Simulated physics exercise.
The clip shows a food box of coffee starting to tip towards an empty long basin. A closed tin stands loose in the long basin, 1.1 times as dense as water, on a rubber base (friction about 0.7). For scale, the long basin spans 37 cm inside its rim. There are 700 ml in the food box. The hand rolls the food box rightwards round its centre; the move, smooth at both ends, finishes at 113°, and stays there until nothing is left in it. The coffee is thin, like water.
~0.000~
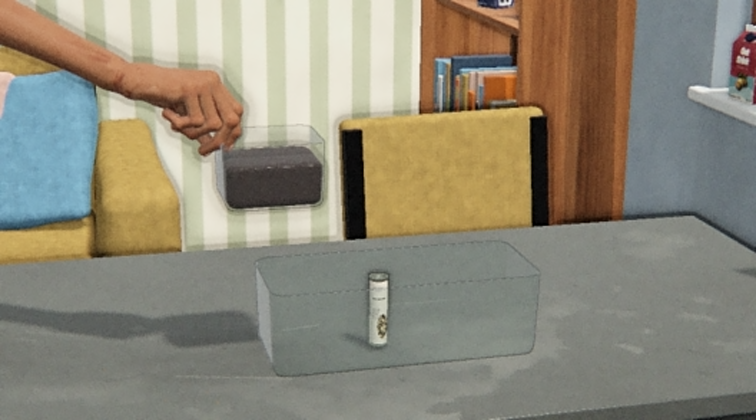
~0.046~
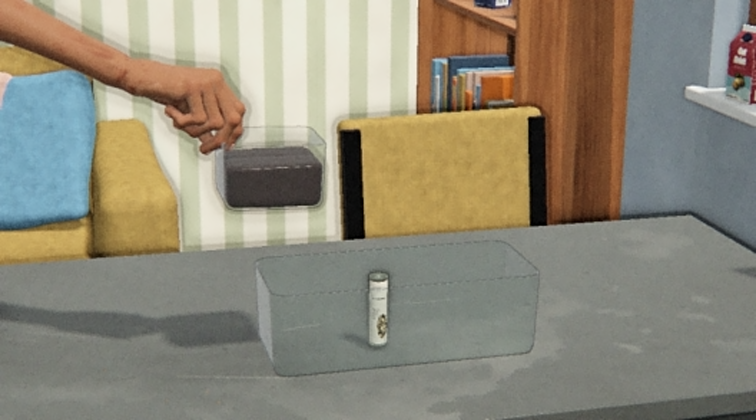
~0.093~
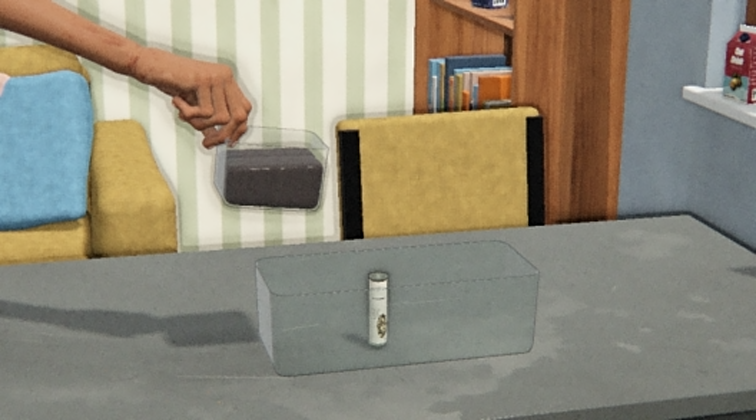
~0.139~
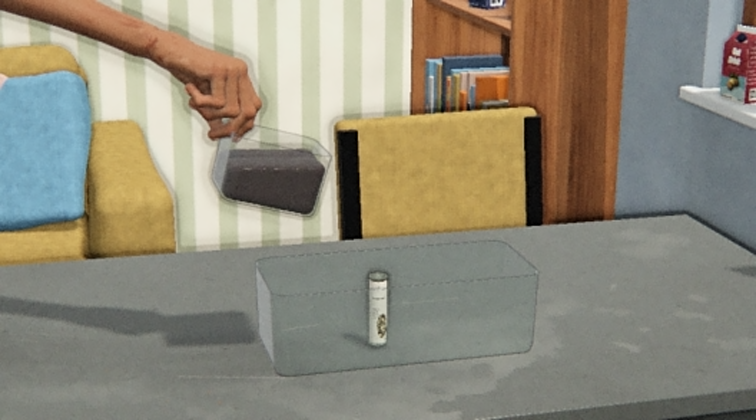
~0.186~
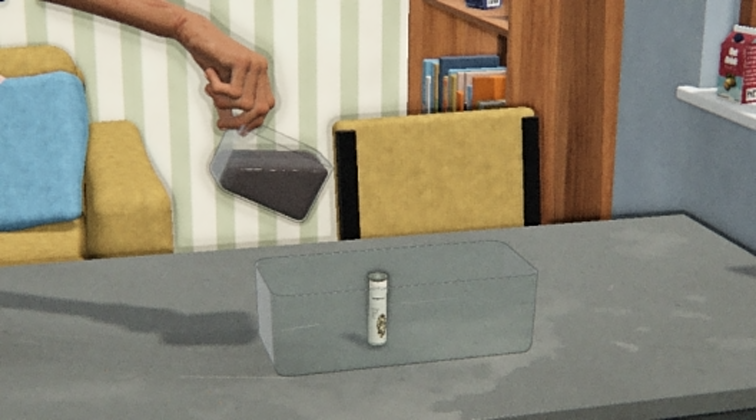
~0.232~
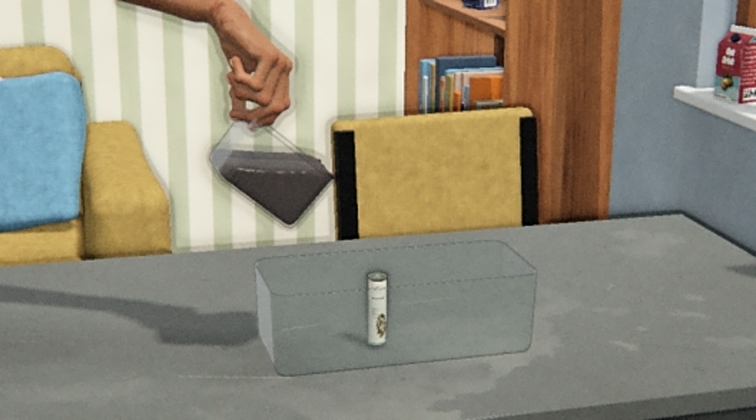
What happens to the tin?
The tin topples.
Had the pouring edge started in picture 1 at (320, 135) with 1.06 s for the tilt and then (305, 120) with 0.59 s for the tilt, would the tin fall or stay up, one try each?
First it topples; then it topples.
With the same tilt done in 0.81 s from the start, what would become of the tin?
The tin topples.
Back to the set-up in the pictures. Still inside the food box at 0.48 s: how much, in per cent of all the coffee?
Near 24 in a hundred.
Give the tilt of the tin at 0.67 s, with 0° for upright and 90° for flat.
It is at some 0°.
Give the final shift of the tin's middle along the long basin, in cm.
Some 10.5 cm.
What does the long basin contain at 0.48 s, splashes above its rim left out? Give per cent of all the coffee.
Some 30 per cent.
Then, 0.48 s in, the tilt is 107° and 24 per cent is still to pour; the tin stands where it began.
Then, 0.67 s in, the tilt is 113° and 3 per cent is still to pour; the tin stands 4 cm from where it began.
Then, 0.86 s in, the tilt is 113° and 0 per cent is still to pour; the tin lies on its side.
Then, 1.07 s in, the tilt is 113° and 0 per cent is still to pour; the tin lies on its side.
Finally, the tin lies on its side.
